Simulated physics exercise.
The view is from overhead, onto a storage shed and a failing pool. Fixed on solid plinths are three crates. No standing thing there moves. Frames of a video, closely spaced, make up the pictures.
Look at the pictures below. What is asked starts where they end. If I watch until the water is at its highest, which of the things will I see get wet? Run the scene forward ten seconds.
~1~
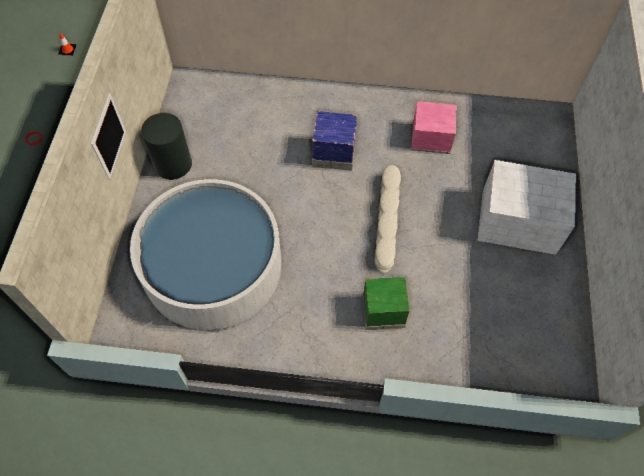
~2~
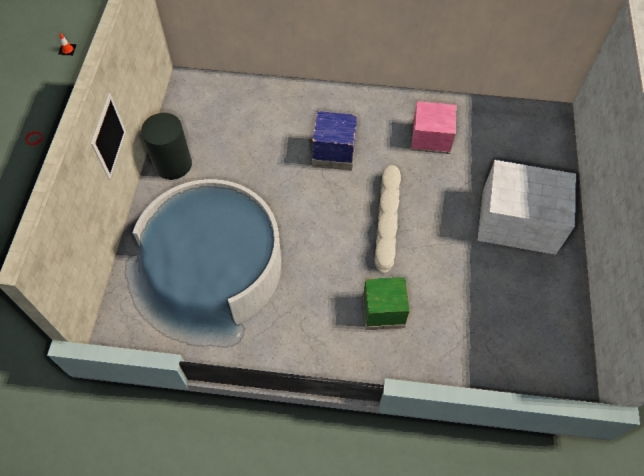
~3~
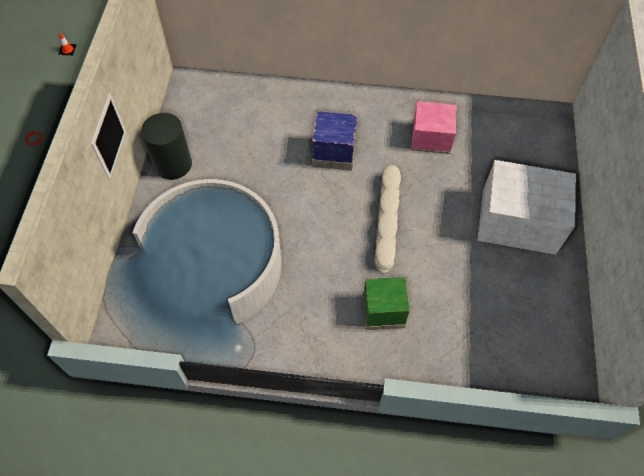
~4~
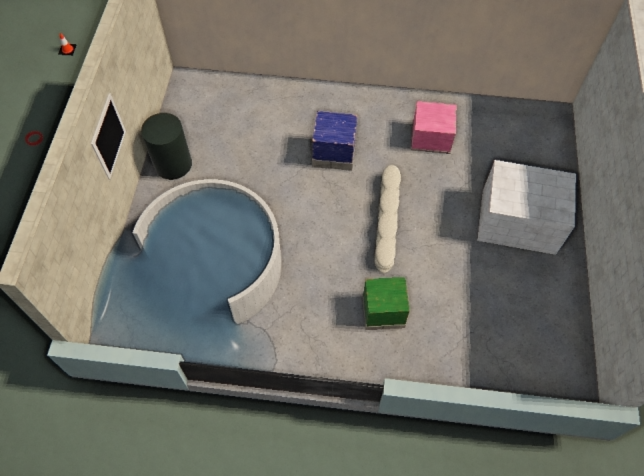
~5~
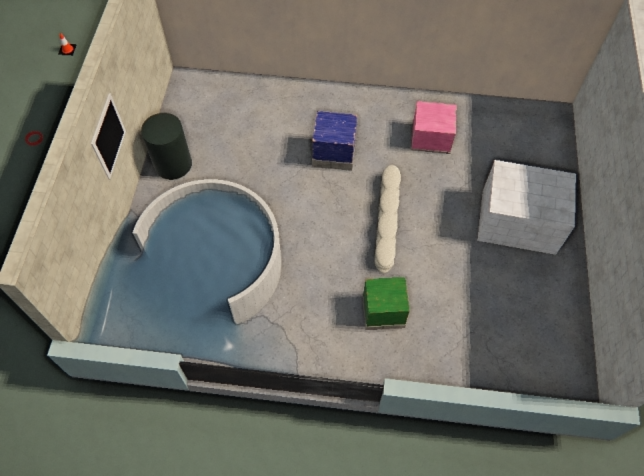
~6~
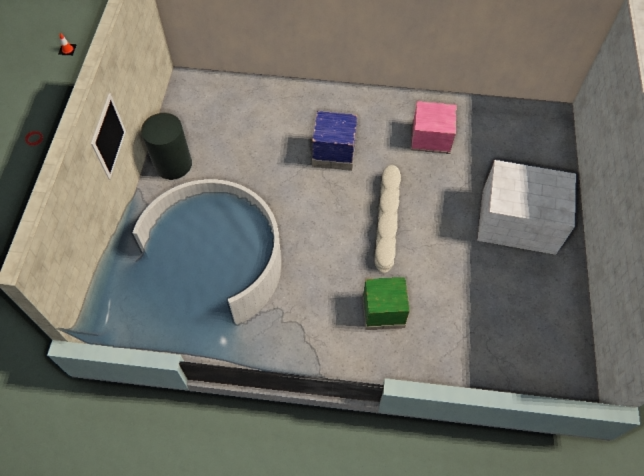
Result: The pink crate has water on it afterwards, the blue crate has no water on it afterwards, the green crate has water on it afterwards.
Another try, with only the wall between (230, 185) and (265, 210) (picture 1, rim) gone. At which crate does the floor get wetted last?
The one in green, by my reading.
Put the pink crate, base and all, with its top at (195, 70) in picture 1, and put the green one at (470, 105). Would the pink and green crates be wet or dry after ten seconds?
The pink crate crate is flooded, and the green crate one is untouched.
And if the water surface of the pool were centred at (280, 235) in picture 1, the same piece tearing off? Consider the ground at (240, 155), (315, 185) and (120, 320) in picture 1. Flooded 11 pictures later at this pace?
Results in order - left untouched, left untouched, swamped.
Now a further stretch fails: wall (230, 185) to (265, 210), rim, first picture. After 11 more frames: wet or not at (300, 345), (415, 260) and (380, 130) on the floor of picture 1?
One by one, they turn out not soaked, not soaked and drenched.
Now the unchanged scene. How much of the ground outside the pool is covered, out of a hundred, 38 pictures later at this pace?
My estimate is near 85 per cent.
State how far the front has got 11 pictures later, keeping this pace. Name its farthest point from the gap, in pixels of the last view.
Around (557, 413).
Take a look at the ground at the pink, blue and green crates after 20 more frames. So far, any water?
At pink, unflooded; at blue, flooded; at green, flooded.
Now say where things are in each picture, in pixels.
The first frame shows still water in the round pool at (206, 243).
In the second frame, the front is at a hidden place, out from the gap at (165, 307).
In the third frame, water pours out at (165, 308) and has run to a hidden place.
In the fourth frame, water pours out at (166, 310) and has run to a hidden place.
In the fifth frame, the front is at a hidden place, out from the gap at (166, 310).
In the sixth frame, water pours out at (166, 310) and has run to a hidden place.
A moment on, water covers 20 % of the floor; the pink crate not reached, the blue crate not reached, the green crate water round its plinth.
Next, water covers 35 % of the floor; the pink crate not reached, the blue crate not reached, the green crate water round its plinth.
Then, water covers 60 % of the floor; the pink crate not reached, the blue crate water round its plinth, the green crate water round its plinth.
Later, water covers 85 % of the floor; the pink crate water round its plinth, the blue crate water round its plinth, the green crate water round its plinth.
In the end, water covers 100 % of the floor; the pink crate was topped, the blue crate stayed above the water, the green crate was topped.
